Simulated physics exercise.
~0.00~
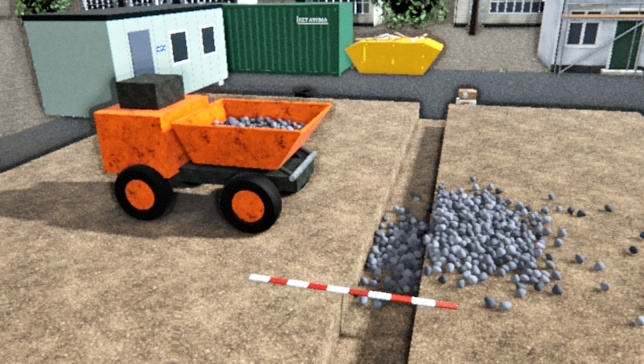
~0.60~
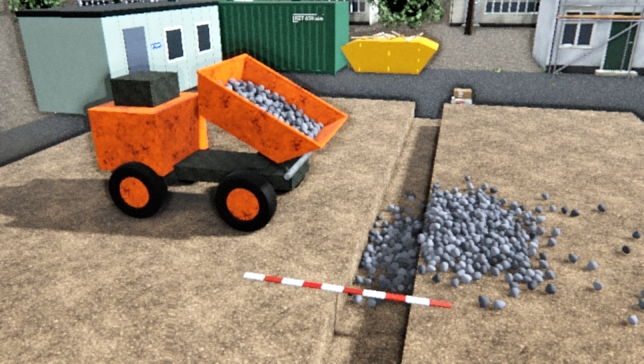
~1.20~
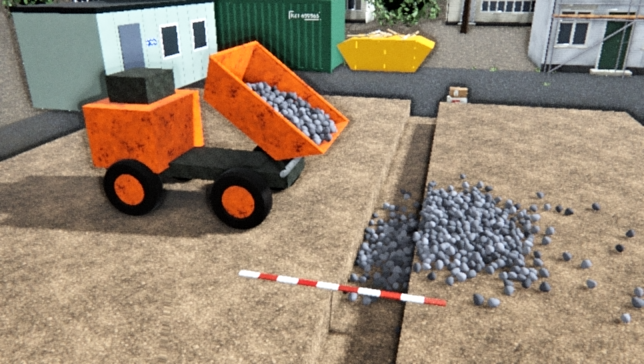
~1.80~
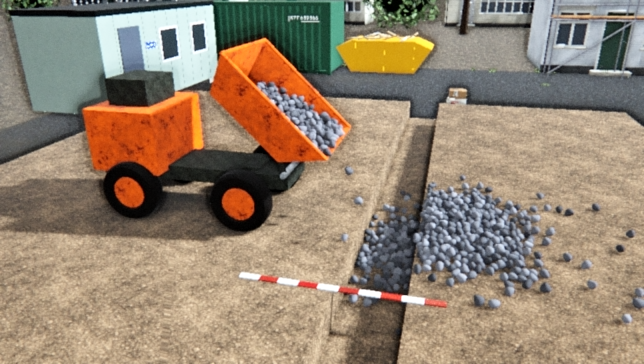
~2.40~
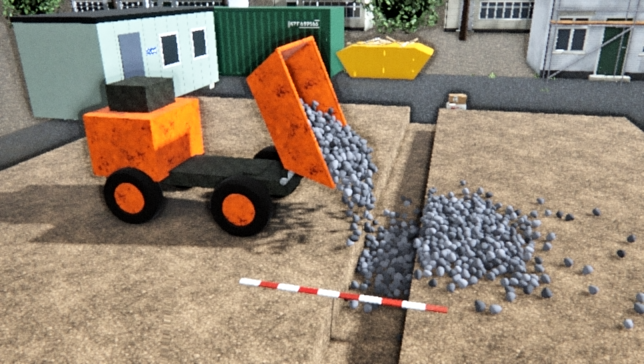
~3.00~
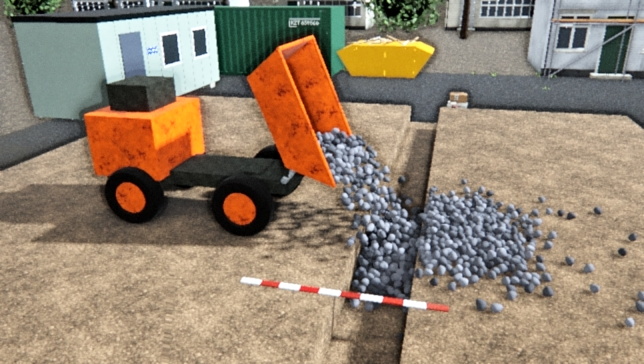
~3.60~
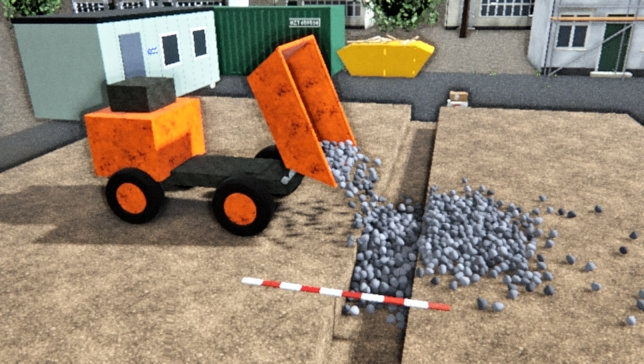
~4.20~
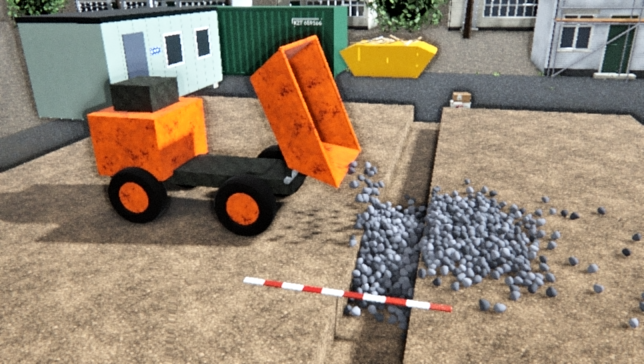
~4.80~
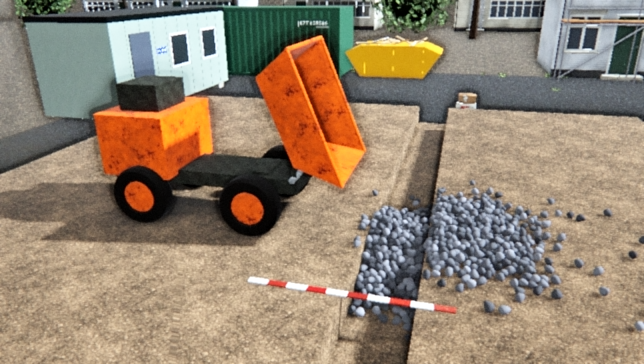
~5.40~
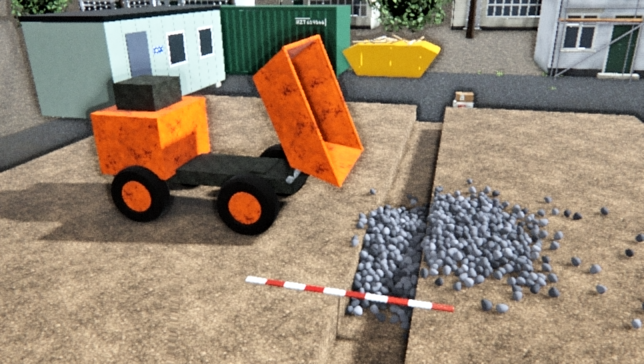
On a building site, an orange dumper tips its skip in stages, pouring grey stones into a trench until the skip is empty.
